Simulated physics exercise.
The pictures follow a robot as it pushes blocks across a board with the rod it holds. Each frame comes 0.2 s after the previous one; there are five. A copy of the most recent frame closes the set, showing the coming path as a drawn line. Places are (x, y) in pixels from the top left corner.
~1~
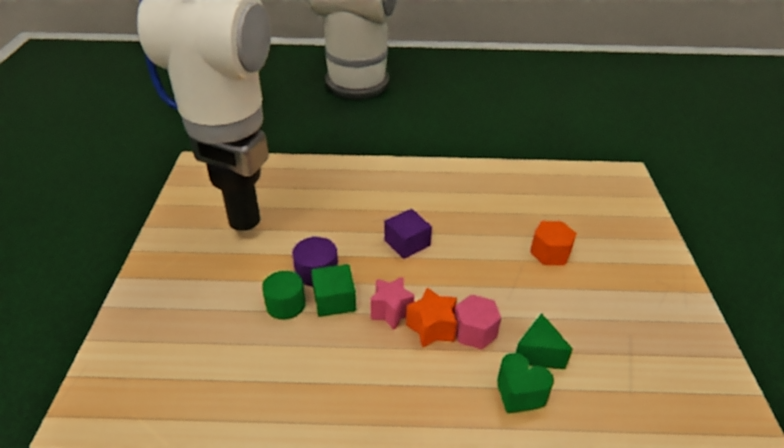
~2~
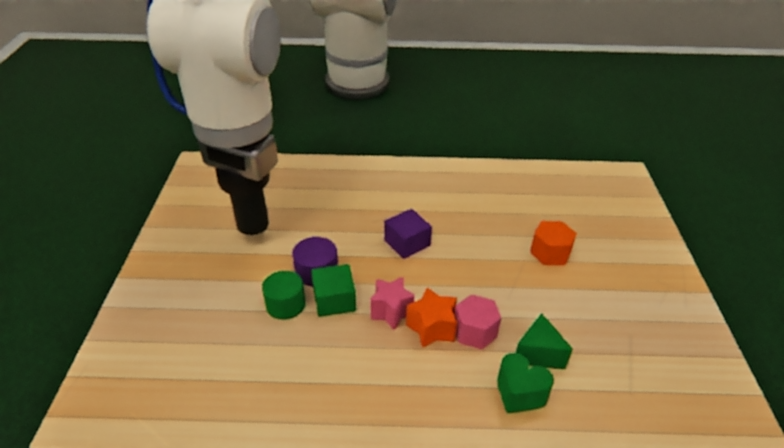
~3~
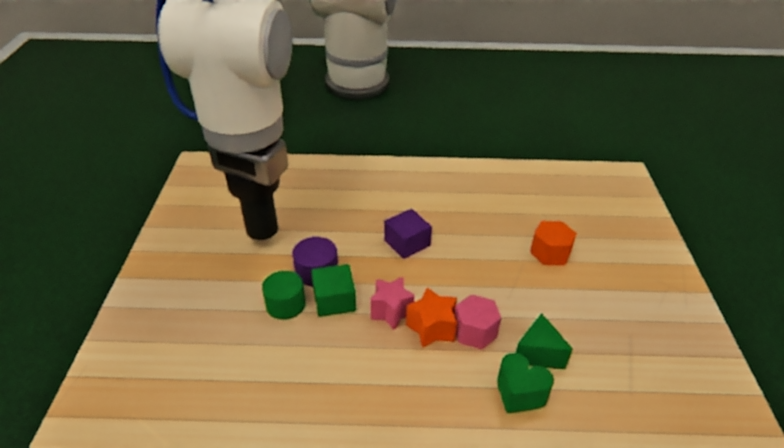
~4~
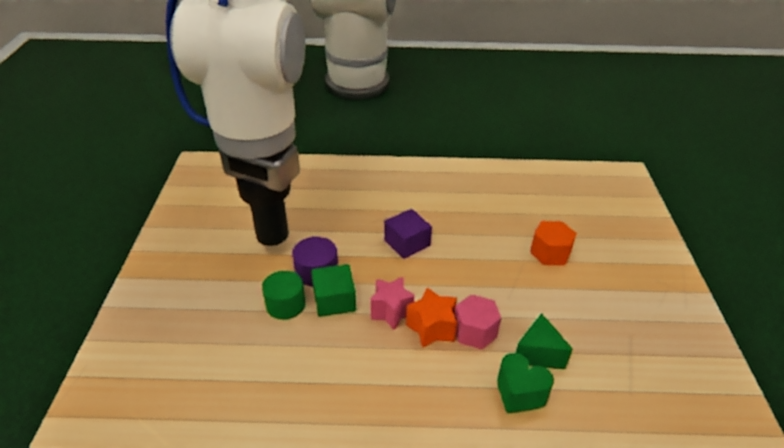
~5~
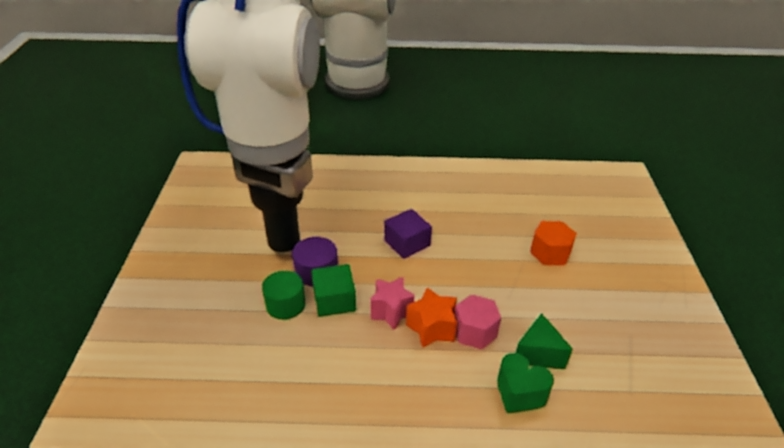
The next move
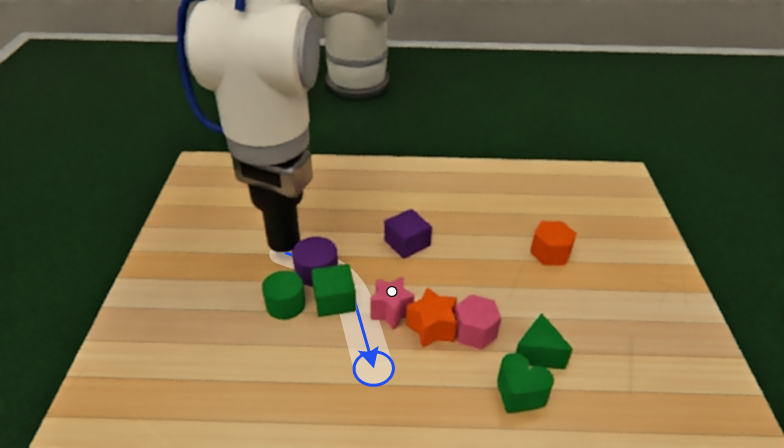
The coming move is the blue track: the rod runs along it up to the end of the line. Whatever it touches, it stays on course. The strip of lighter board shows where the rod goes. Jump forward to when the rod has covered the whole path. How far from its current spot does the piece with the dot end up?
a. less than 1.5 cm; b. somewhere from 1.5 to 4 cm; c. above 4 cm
It's c.
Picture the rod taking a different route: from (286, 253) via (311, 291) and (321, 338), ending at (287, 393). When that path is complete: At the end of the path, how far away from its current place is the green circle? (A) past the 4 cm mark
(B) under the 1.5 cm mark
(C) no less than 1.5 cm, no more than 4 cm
Correct choice: C.
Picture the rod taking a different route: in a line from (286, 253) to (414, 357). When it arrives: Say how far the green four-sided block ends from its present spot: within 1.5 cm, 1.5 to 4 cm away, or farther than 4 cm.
Travel: Beyond 4 cm.
Path on the board, from (286, 253) via (334, 274) and (359, 315), ending at (374, 368); the dot is on the pink star-shaped block.
The first path, step by step. One third of the way, rod at (334, 262); purple circle at (353, 279); green four-sided block at (353, 312).
Two thirds of the way, rod at (359, 305); purple circle at (381, 325); green four-sided block at (363, 364), turned 45° clockwise; pink star-shaped block at (430, 331), turned 30° anticlockwise; orange star-shaped block at (471, 329), turned 30° anticlockwise.
At the end, rod at (374, 357); purple circle at (403, 380); green four-sided block at (355, 399), turned 75° clockwise; pink star-shaped block at (451, 363), turned 85° anticlockwise; orange star-shaped block at (482, 338), turned 60° anticlockwise.
